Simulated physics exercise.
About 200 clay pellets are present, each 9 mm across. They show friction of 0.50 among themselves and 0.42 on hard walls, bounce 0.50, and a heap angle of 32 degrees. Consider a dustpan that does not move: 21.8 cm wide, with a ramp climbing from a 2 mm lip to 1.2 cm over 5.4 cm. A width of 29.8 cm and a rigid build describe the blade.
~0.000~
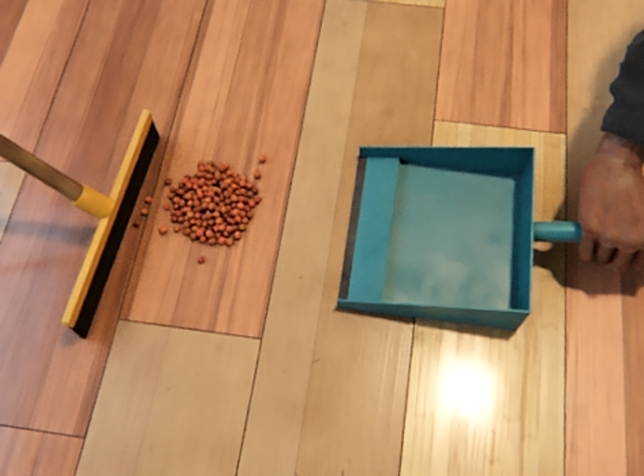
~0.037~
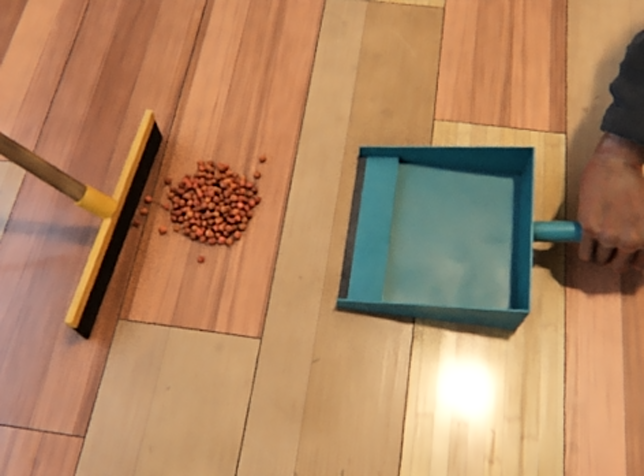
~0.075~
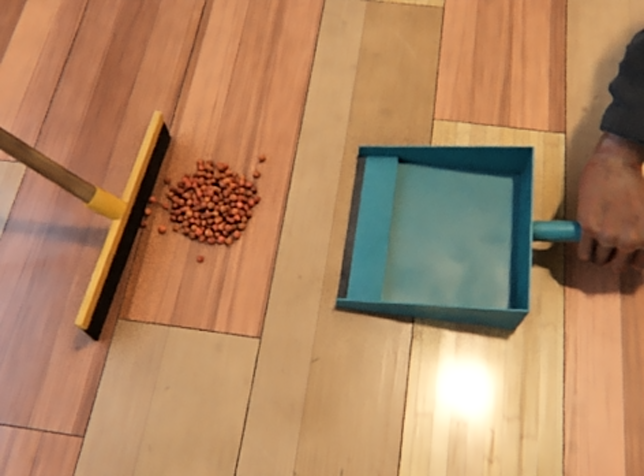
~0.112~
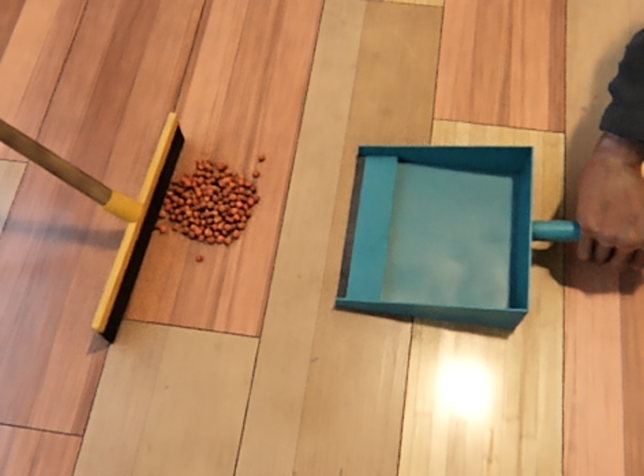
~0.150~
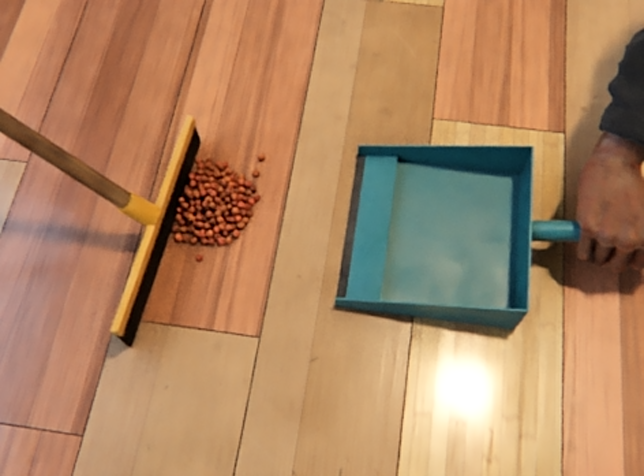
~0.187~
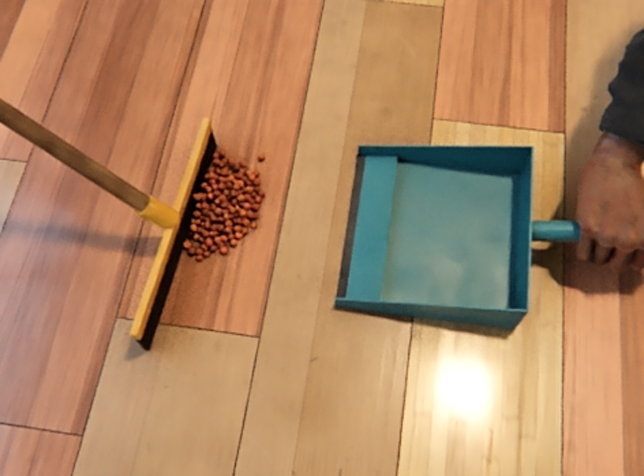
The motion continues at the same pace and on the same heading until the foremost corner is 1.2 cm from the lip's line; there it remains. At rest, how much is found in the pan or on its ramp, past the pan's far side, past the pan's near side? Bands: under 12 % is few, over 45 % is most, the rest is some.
Pan: Most; far side: Few; near side: Few.
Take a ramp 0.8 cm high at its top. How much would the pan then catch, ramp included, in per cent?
About 60 %.
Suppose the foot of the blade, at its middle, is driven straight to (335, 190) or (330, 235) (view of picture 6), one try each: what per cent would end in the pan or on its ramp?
About 45 and 60 per cent.
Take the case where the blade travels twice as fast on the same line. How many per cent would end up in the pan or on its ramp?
It would be around 65 per cent.
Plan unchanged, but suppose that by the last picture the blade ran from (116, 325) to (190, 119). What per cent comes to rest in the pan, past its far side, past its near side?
Pan: 55, far side: 0, near side: 0.
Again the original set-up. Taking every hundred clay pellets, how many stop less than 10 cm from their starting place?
Around 0 per cent, give or take.
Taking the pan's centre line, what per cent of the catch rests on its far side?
Estimate: Close to 50 %.
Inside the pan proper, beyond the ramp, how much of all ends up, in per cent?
About 10 %.
Then, at 0.34 s, middle of the blade 11 cm from the lip; 0 % over the lip, far side 0 %, near side 0 %.
After 0.45 s, middle of the blade 5 cm from the lip; 10 % over the lip, far side 0 %, near side 5 %.
Then, at 0.69 s, middle of the blade 2 cm from the lip; 55 % over the lip, far side 5 %, near side 5 %.
At rest (1.3 s), pan 55 %, far side 5 %, near side 5 %, in front of the lip or behind the blade 35 %.
